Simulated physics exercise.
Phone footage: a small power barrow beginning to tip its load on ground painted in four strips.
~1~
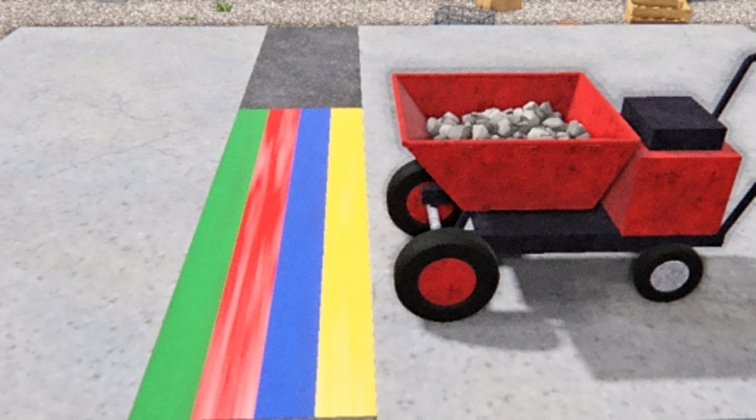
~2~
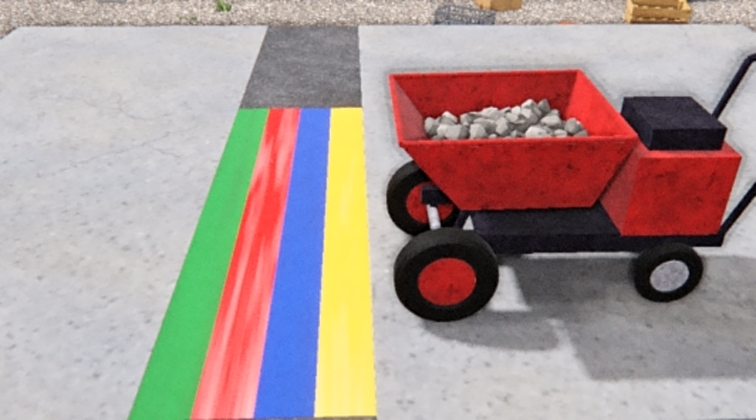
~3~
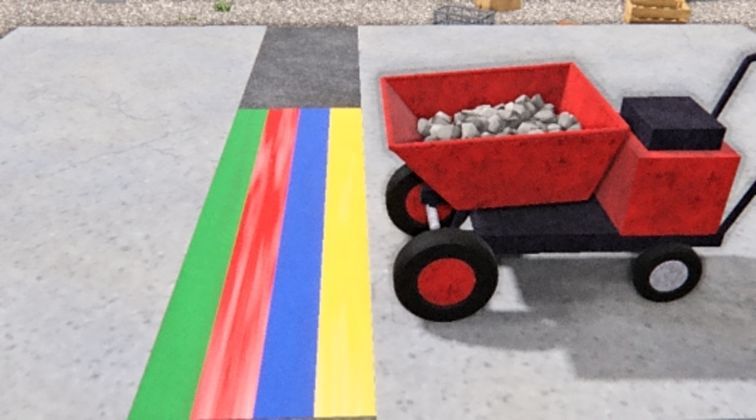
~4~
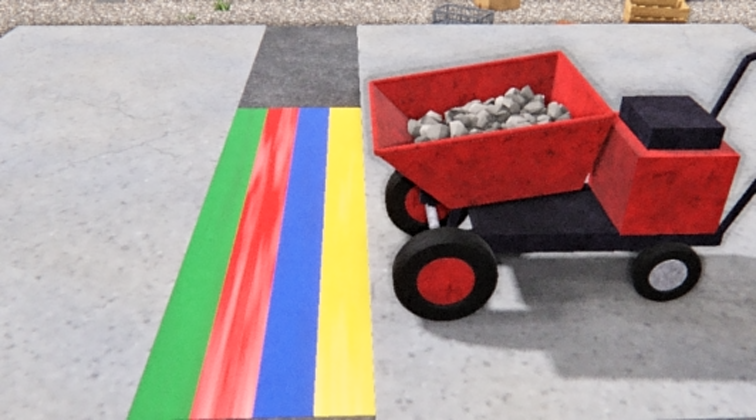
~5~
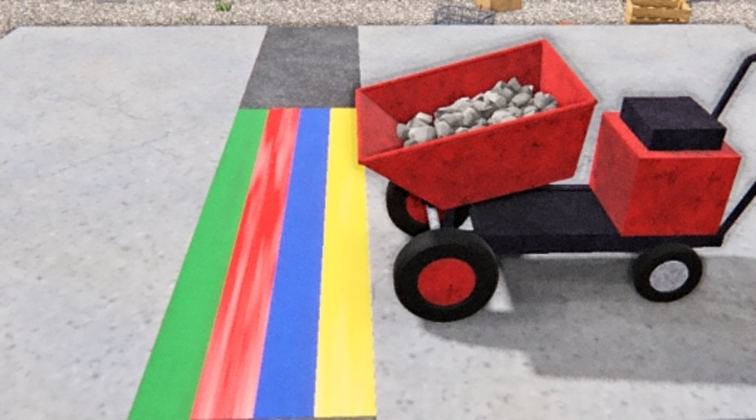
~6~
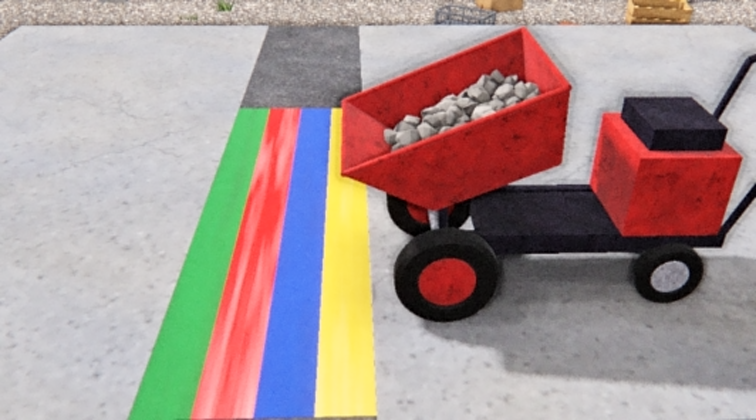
At the start, a red power barrow full of broken grey stones stands with its skip level, right of green, red, blue and yellow strips painted on the ground. The skip then tilts gradually to the left, its lip lowering over the yellow strip while the stones stay inside.
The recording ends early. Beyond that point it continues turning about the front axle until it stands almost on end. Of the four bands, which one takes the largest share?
Red.
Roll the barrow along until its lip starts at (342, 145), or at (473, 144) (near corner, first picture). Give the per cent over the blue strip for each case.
You'd get 0 in a hundred the first time and 30 in a hundred the second.
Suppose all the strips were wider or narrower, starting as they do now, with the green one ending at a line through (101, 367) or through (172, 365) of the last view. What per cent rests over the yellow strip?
About 0 % and 0 %.
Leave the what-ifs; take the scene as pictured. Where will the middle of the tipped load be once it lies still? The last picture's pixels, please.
Near pixel (237, 271).
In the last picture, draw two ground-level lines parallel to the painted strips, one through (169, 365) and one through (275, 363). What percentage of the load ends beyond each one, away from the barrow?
Result, first then second: 20 %, 80 %.
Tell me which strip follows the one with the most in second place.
The next one is the strip in green.
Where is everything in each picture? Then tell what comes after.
In the first frame, lip of the skip at (405, 144), level; top of the load at (508, 140), broken stones; yellow strip at (346, 356); blue strip at (290, 357); red strip at (234, 358); green strip at (178, 360).
In the second frame, lip of the skip at (402, 145), tipped barely; top of the load at (520, 128).
In the third frame, lip of the skip at (392, 148), tipped barely; top of the load at (520, 136).
In the fourth frame, lip of the skip at (377, 153), tipped a little; top of the load at (524, 121).
In the fifth frame, lip of the skip at (361, 163), tipped clearly; top of the load at (533, 112).
In the sixth frame, lip of the skip at (344, 174), tipped clearly; top of the load at (516, 103); yellow strip at (346, 356); blue strip at (290, 357); red strip at (234, 358); green strip at (178, 359).
Soon, skip tipped steeply; all in the skip.
A while on, skip tipped right over; about two thirds in the skip; a small part over the blue strip; about a quarter over the red strip; a stray few over the green strip.
Towards the end, skip tipped right over; a small part in the skip; a small part over the blue strip; about a third over the red strip; about a quarter over the green strip; a small part off the paint.
Finally, skip tipped right over; a small part in the skip; none over the yellow strip; a small part over the blue strip; about a third over the red strip; about a quarter over the green strip; a small part off the paint.
